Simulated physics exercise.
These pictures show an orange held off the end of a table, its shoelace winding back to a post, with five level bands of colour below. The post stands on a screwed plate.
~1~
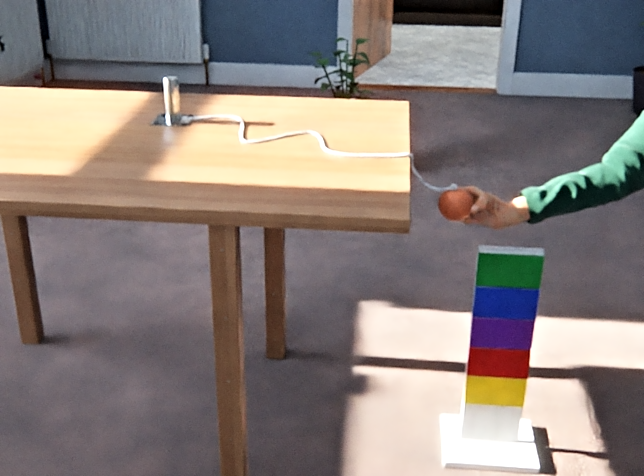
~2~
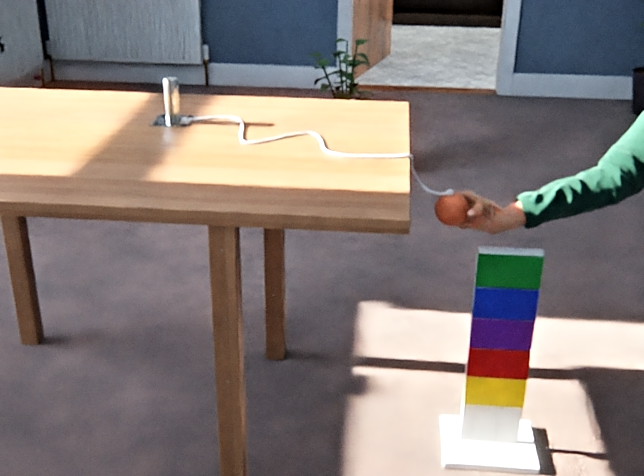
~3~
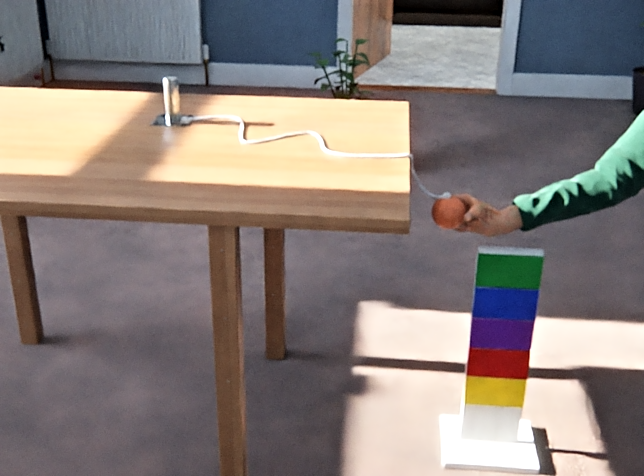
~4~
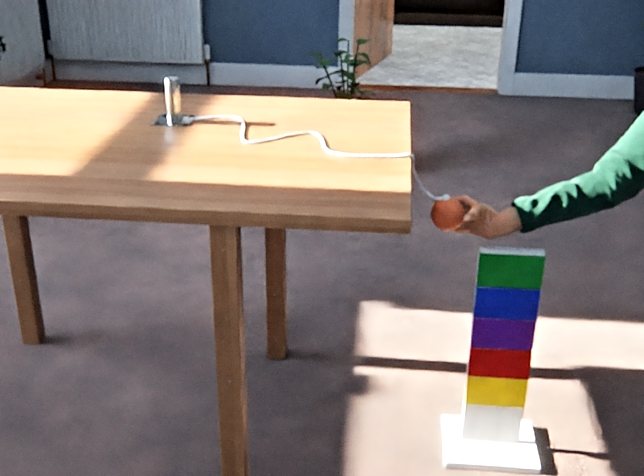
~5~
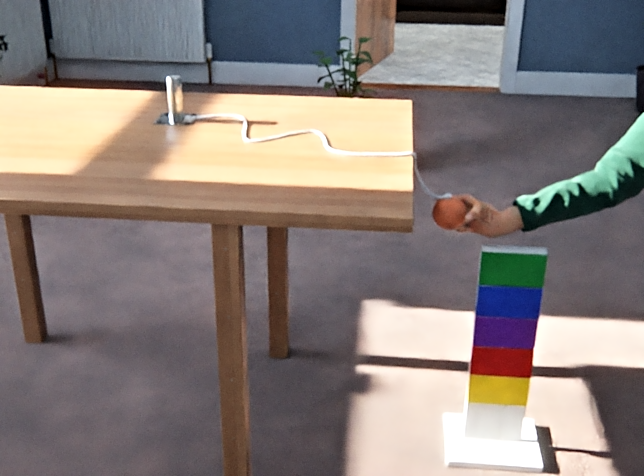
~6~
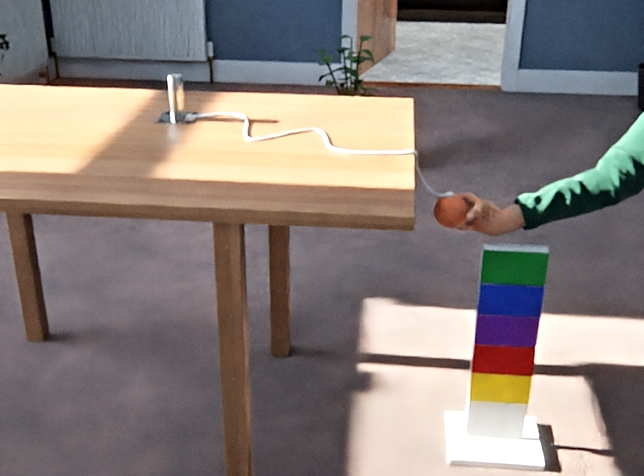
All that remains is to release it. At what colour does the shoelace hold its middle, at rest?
At purple.
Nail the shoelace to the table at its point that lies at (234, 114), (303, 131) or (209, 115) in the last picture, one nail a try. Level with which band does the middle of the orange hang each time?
One after the other, purple; green; purple.
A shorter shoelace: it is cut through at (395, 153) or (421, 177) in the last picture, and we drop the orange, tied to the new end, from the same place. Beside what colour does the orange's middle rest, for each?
Try by try: Green; blue.
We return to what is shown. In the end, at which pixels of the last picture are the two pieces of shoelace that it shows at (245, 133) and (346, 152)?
About (291, 131), and the other about (413, 193).
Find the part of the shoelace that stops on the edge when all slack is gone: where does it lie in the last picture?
That spot is around (327, 141).
Early on, orange near (440, 314); level with purple.
Midway, orange near (381, 311); level with purple.
Near the end, orange near (416, 321); level with purple.
Finally, orange near (406, 320); level with purple. Its centre hangs level with the purple band.
